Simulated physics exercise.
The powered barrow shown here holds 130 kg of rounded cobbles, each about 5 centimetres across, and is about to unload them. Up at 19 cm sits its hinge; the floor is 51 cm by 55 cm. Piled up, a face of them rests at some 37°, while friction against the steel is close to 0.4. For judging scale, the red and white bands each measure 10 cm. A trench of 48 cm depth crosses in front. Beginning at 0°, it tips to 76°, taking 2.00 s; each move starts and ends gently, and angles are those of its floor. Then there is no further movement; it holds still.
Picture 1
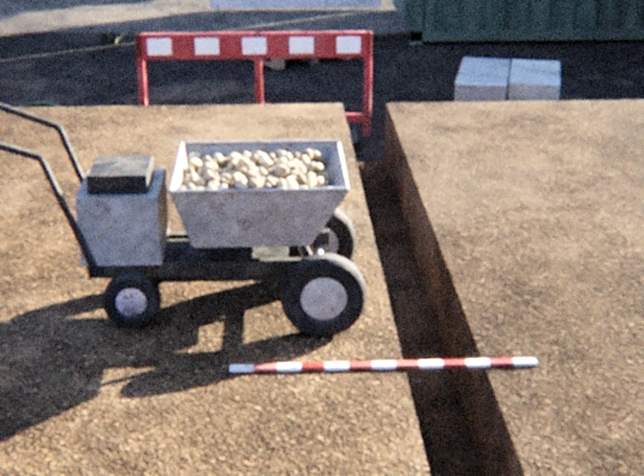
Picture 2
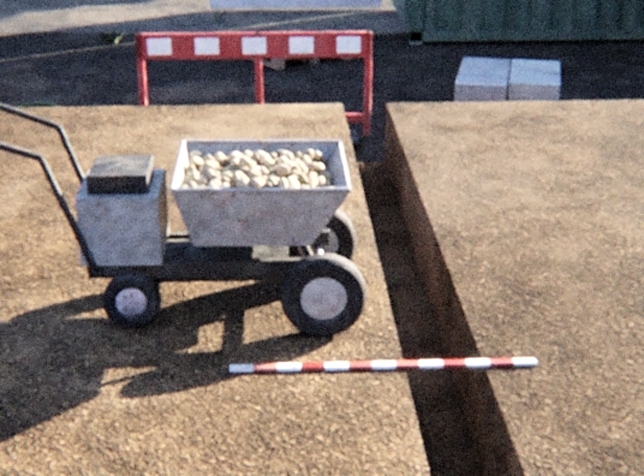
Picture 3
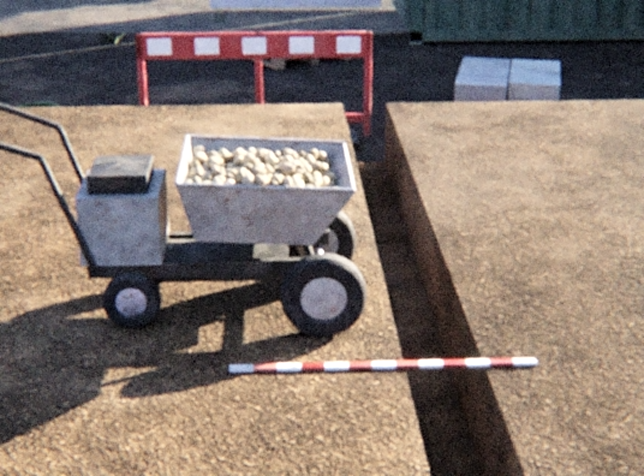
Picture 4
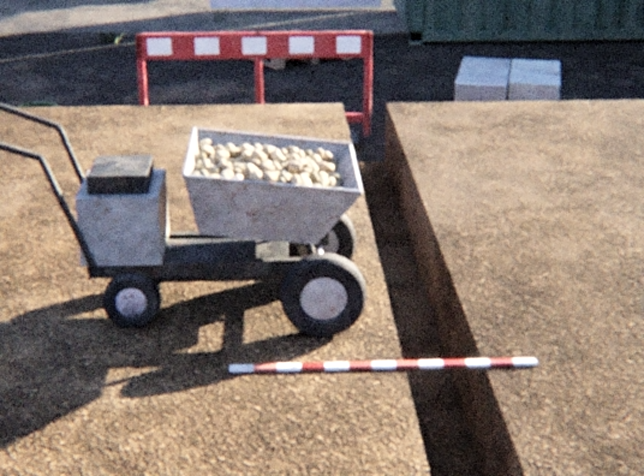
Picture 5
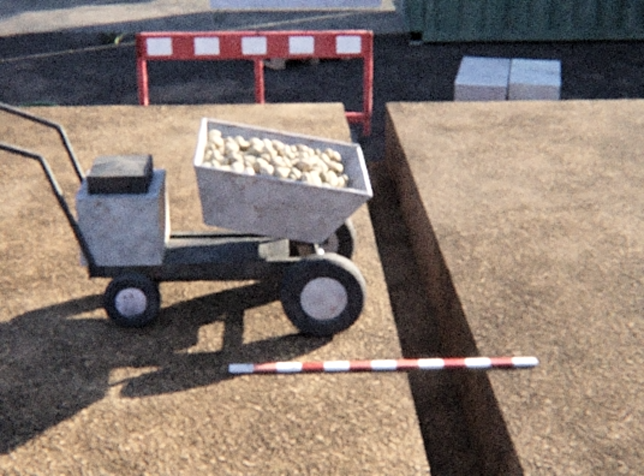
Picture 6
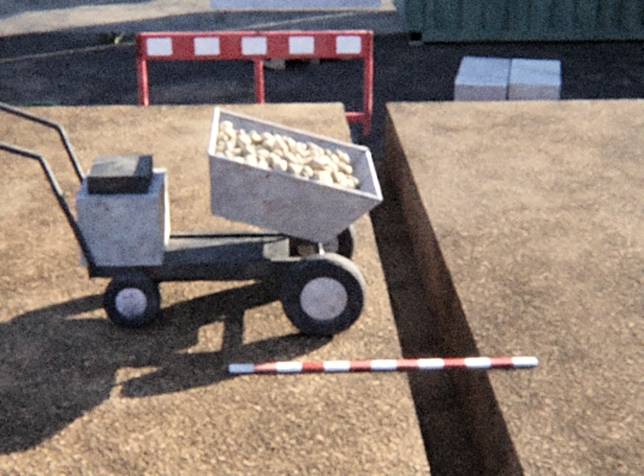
The grey tray of cobbles on a barrow tilts gradually toward the trench at right.
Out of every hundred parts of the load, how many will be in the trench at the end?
Close to 59 in every hundred.
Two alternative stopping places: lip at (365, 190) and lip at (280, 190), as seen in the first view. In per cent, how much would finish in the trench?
Estimates: 40 % then 100 %.
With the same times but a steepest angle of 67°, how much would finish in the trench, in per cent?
In that case some 50 per cent.
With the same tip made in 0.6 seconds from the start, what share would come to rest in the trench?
Then roughly 35 percent.
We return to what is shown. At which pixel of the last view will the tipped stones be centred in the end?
Their middle lands near (447, 364).
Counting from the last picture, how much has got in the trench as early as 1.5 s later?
Some 20 per cent.
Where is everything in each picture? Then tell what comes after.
In the first picture, the tray is at 0°, its lip at (349, 190); the top of the load is at (265, 164).
In the second picture, the tray is at 1°, its lip at (350, 190); the top of the load is at (257, 164).
The third picture shows lip at (355, 191), floor tilted 3°, highest stones at (239, 160).
In the fourth picture, the tray is at 7°, its lip at (362, 193); the top of the load is at (234, 154).
The fifth picture shows lip at (371, 196), floor tilted 11°, highest stones at (230, 146).
In the sixth picture, the tray is at 16°, its lip at (381, 200); the top of the load is at (236, 138).
Then, 0.9 s after the last picture the floor is at 64°, 98 % in the tray, 2 % in the trench; the foremost stones are at (460, 270).
Then, 1.5 s after the last picture the floor is at 76°, 47 % in the tray, 21 % in the trench, 32 % past the trench; the foremost stones are at (575, 309).
Then, 1.9 s after the last picture the floor is at 76°, 22 % in the tray, 35 % in the trench, 43 % past the trench; the foremost stones are at (620, 309).
Then, 3.8 s after the last picture the floor is at 76°, 0 % in the tray, 59 % in the trench, 41 % past the trench; the foremost stones are at (636, 309).
